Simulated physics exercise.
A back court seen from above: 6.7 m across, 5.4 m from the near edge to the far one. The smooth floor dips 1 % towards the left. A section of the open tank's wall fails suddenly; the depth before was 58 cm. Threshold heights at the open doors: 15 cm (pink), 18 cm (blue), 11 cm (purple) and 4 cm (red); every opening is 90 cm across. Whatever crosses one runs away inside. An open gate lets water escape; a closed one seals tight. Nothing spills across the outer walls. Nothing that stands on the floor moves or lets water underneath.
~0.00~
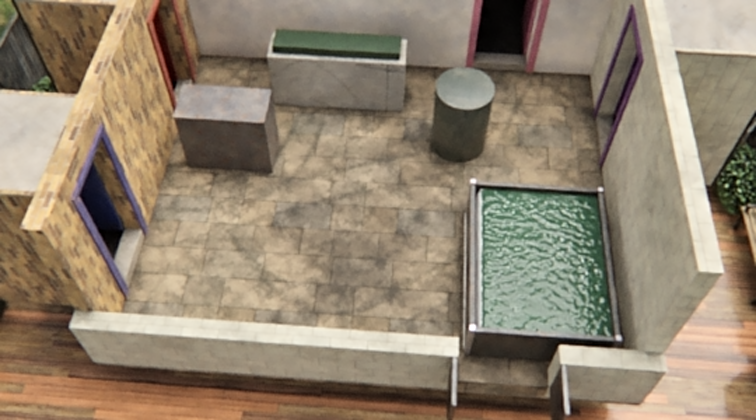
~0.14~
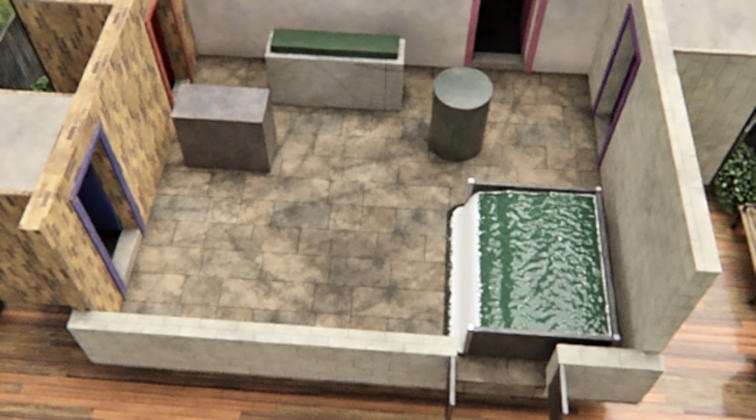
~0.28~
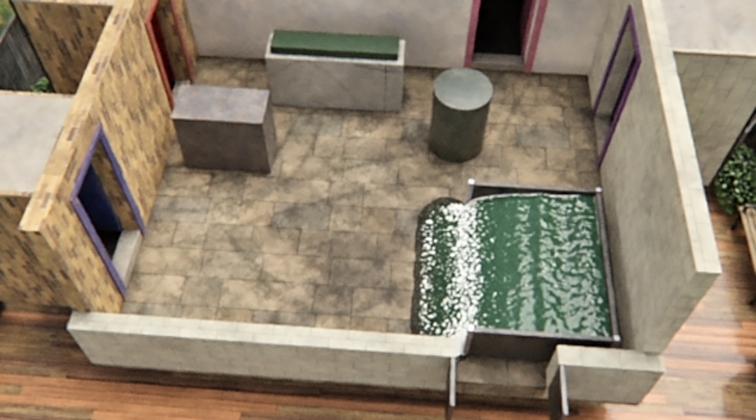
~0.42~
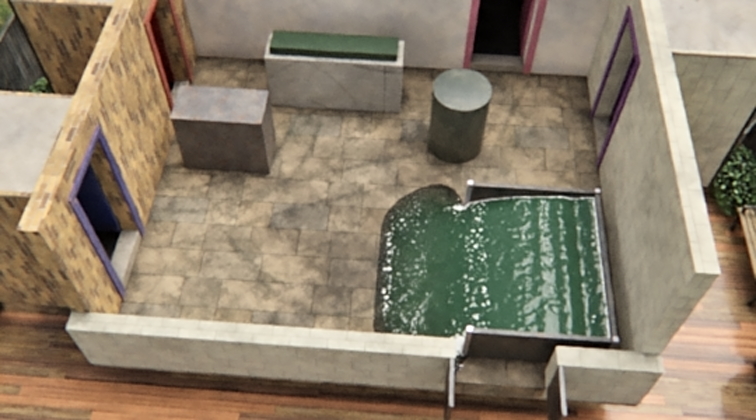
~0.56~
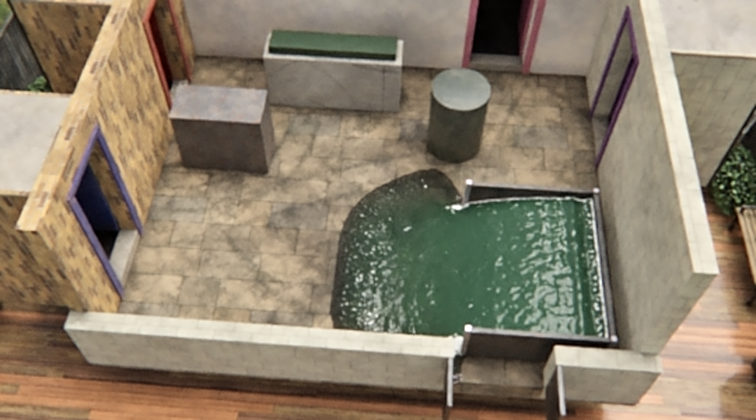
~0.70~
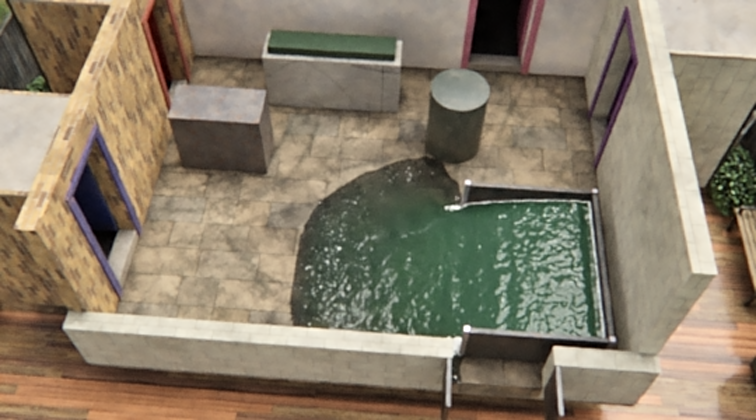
Green water burst out of the left side of an open tank in a walled courtyard, foaming at first, then spread leftward across the stone floor in a widening rounded sheet, past the round drum.
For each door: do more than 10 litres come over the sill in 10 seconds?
Door by door: At the pink door it does not reach the limit; at the blue door it exceeds the limit; at the purple door it stays under the limit; at the red door it exceeds the limit.
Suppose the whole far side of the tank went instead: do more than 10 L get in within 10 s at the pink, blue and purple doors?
Against that limit: Pink over, blue not over, purple above.
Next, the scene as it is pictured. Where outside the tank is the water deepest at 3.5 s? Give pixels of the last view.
At about (195, 62).
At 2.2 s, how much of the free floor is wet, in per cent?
Near 55 per cent is wet.
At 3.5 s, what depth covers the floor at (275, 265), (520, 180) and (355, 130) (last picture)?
About 5, 0 and 3 cm.
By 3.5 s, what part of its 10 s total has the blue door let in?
Some 80 per cent by then.
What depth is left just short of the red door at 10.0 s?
About 7.5 cm.
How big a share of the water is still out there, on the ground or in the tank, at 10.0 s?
Roughly 90 in a hundred.
After 1.4 s water covers 50 % of the floor and is deepest (22 cm) near (454, 314); pink door not reached, blue door not reached, purple door not reached, red door not reached.
After 2.2 s water covers 55 % of the floor and is deepest (40 cm) near (108, 339); pink door not reached, blue door 33 cm at the sill, 11 L in, purple door not reached, red door not reached.
After 3.5 s water covers 60 % of the floor and is deepest (32 cm) near (195, 62); pink door not reached, blue door 27 cm at the sill, 87 L in, purple door not reached, red door 7 cm at the sill, 0 L in.
After 6.0 s water covers 75 % of the floor and is deepest (18 cm) near (195, 62); pink door not reached, blue door 14 cm at the sill, 106 L in, purple door not reached, red door 7 cm at the sill, 25 L in.
After 10.0 s water covers 95 % of the floor and is deepest (11 cm) near (195, 62); pink door 4 cm at the sill, 0 L in, blue door 8 cm at the sill, 106 L in, purple door 6 cm at the sill, 0 L in, red door 8 cm at the sill, 61 L in.
